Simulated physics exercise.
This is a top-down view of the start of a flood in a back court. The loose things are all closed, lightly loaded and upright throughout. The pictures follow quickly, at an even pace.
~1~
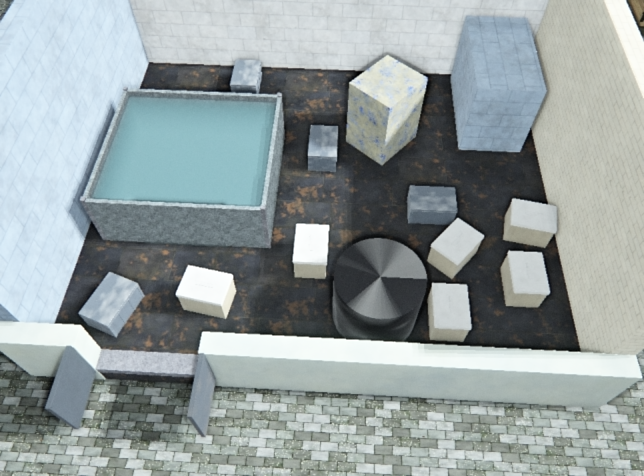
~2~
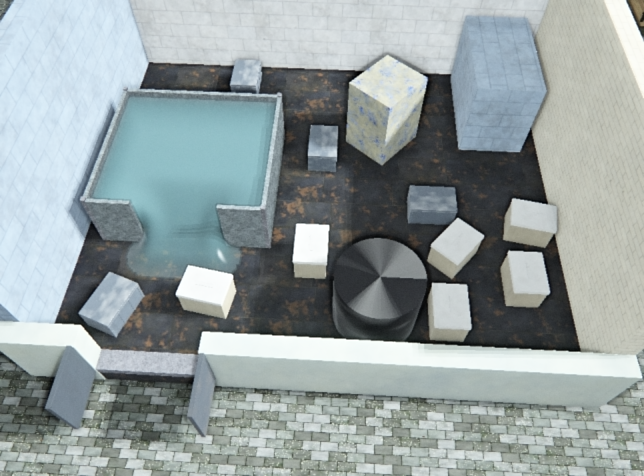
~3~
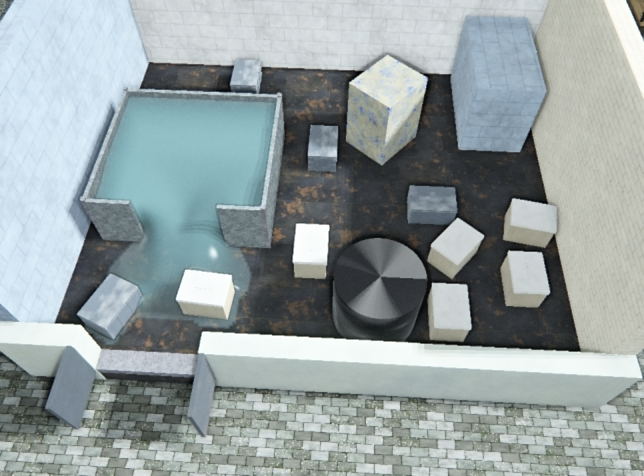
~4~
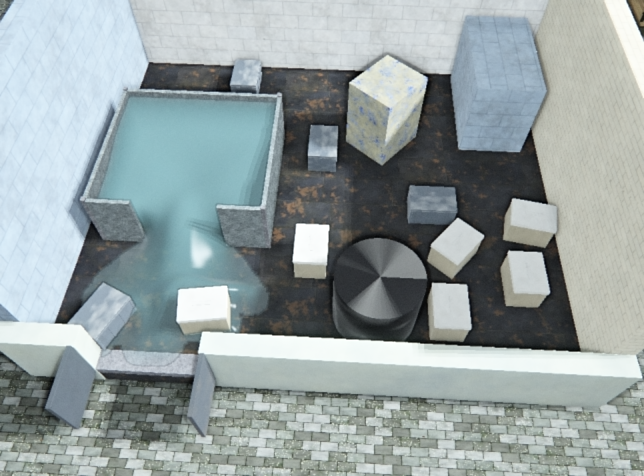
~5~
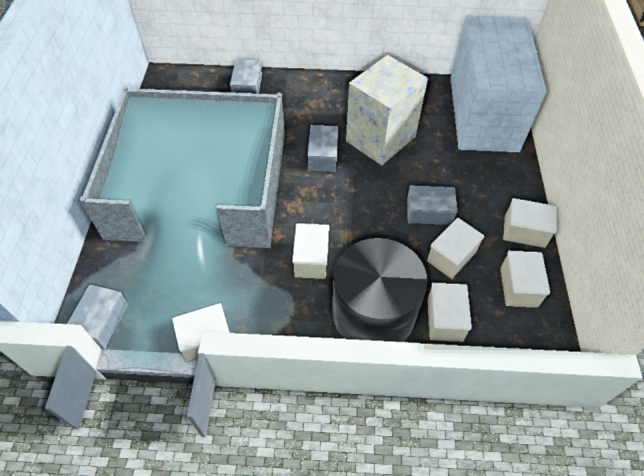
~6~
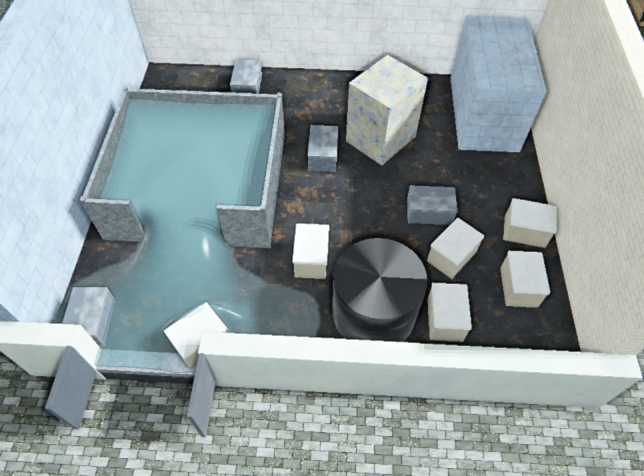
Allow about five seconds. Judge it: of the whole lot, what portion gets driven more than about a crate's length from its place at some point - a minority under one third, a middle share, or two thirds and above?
The part that gets shoved well aside falls short of a third.
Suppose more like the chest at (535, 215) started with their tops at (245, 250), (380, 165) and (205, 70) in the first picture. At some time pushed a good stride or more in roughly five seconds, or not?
Stays put, stays put, stays put.
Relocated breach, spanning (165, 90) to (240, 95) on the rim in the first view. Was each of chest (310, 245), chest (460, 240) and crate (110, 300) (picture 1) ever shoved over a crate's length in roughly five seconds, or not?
Listed in turn, never travels that far, never travels that far, ends up that far off.
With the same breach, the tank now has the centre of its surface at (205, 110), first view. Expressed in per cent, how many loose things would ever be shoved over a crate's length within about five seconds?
Some 30 per cent, I'd say.
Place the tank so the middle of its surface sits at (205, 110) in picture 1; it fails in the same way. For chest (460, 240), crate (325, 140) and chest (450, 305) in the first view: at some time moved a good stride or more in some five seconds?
Taking them in order, fell short, fell short, fell short.
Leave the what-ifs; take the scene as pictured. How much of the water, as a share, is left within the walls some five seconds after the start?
Estimate: Roughly 56 %.
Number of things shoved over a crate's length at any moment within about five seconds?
Counting them up gives 2.
A moment on, 1 of 10 are well off their spots; 1 afloat.
Next, 2 of 10 are well off their spots; 1 afloat.
Later, 1 of 10 are well off their spots; 1 afloat.
In the end, 1 of 10 are well off their spots, and 2 have been at some point; 1 afloat.
